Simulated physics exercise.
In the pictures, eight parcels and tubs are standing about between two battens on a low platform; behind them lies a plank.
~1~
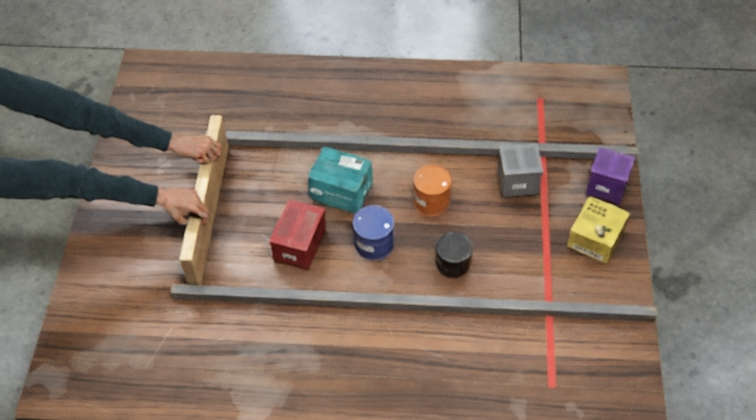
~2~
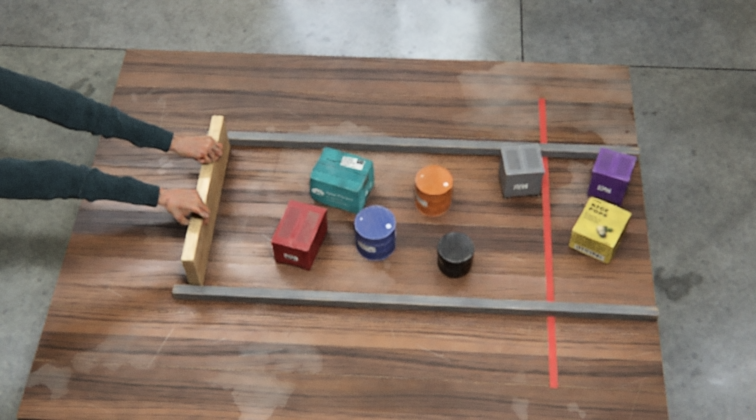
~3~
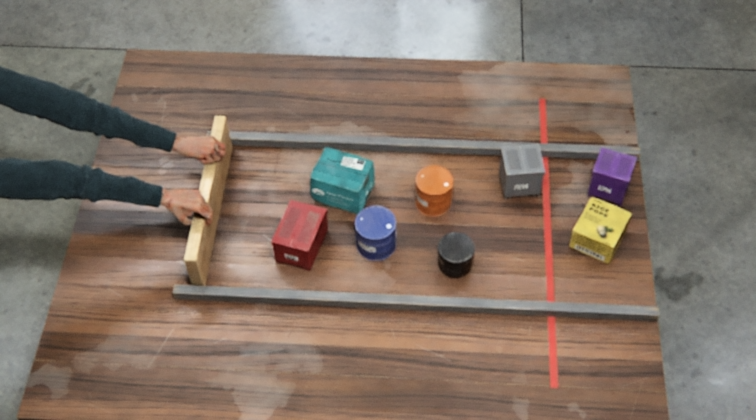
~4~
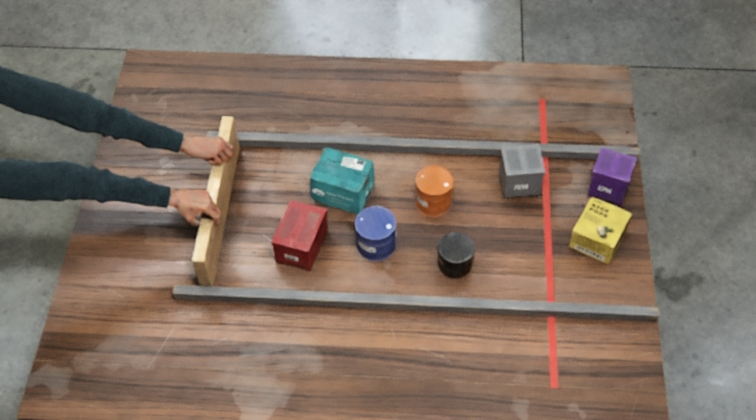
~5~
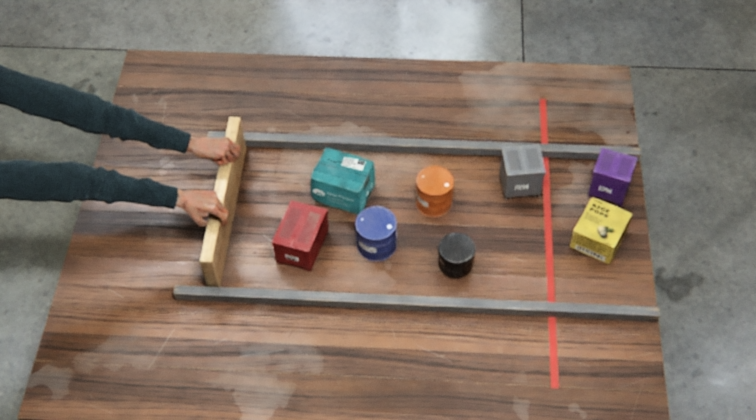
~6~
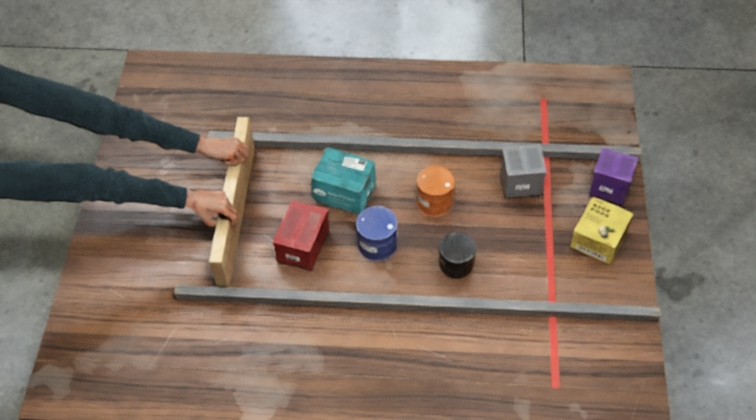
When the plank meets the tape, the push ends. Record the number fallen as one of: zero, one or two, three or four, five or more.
The count that fall off is at least one and at most two.
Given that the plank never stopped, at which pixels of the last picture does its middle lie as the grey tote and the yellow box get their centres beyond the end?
The middle is at (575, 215) when it's the grey tote, and at (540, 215) when it's the yellow box.
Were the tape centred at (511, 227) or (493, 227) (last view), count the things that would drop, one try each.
Respectively 0 and 0.
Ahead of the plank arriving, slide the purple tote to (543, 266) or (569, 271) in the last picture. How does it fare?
Result, in order: It is safe; it is safe.
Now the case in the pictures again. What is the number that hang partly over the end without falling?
As for overhanging, the count is 0.
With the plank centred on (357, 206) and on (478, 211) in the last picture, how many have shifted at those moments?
That makes 3 at the first spot and 6 at the second.
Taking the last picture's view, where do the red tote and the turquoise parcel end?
Close to (571, 244); the other close to (576, 184).
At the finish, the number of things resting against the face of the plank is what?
The count in contact is 2.
Soon after, none off yet; purple tote at rest near (613, 177); yellow box at rest near (602, 230); grey tote at rest near (522, 172).
After that, none off yet; purple tote at rest near (613, 177); yellow box at rest near (602, 230); grey tote displaced a little near (538, 169).
In the end, the number that fall off is one or two; gone, yellow box and purple tote.
